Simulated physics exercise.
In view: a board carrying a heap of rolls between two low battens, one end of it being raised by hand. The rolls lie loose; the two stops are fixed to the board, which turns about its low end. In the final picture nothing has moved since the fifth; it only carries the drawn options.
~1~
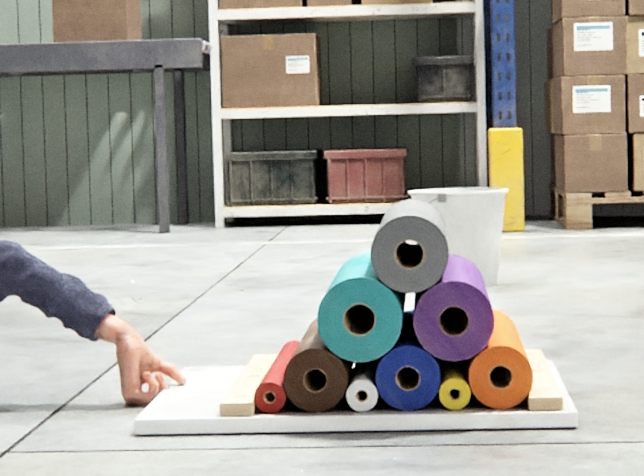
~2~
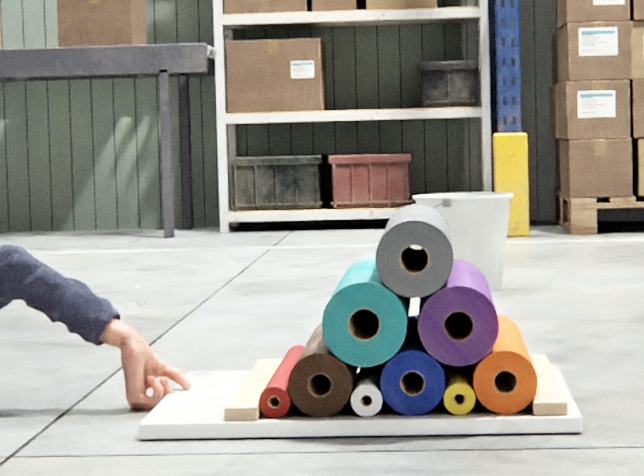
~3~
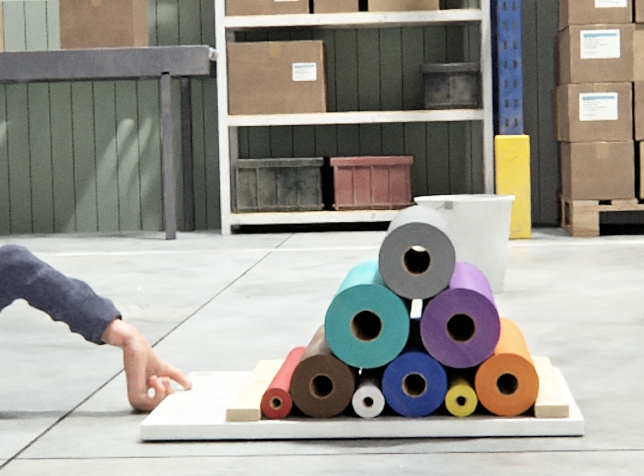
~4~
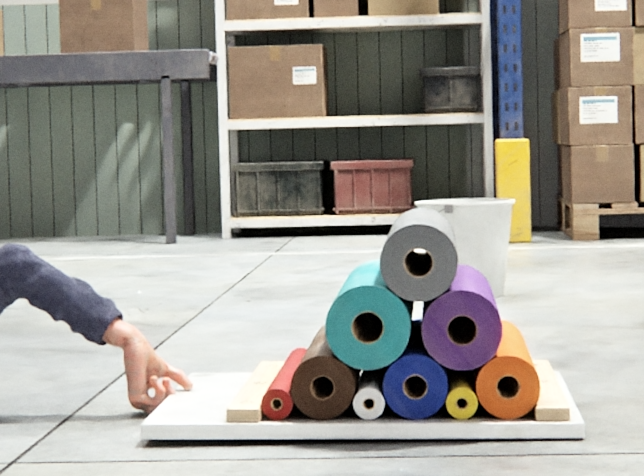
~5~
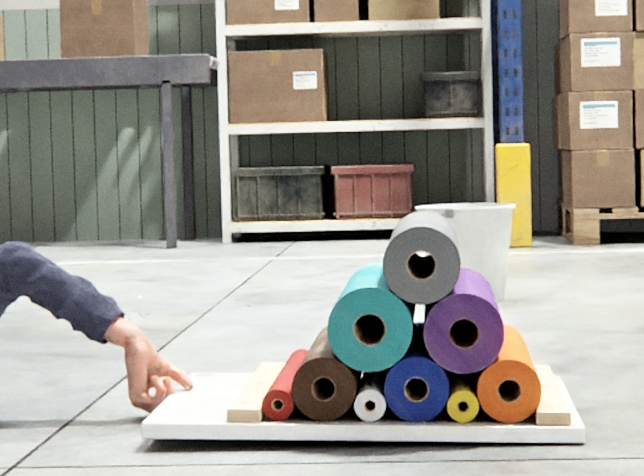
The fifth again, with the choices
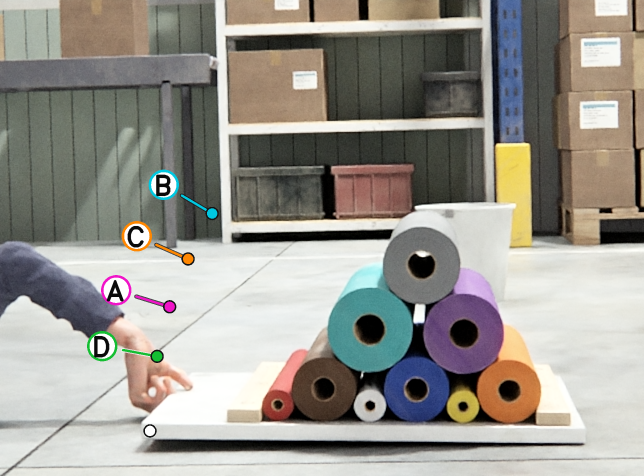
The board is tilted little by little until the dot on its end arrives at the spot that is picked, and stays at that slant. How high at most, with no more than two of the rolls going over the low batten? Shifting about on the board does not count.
Mark B is as high as it can go.
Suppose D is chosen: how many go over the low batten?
The count is none.
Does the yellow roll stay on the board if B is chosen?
Yes, with B.
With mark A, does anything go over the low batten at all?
No.
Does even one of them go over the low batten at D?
At D: No.
On the marked copy, A at (170, 307); B at (212, 214); C at (188, 259); D at (157, 356); the white dot at (150, 431).
Taking B. A third of the way, board at 18°.
Two thirds of the way, board at 32°.
When it is over, board at 32°, one over the low batten (grey).
As for the rest, A none over the low batten; C none over the low batten; D none over the low batten.
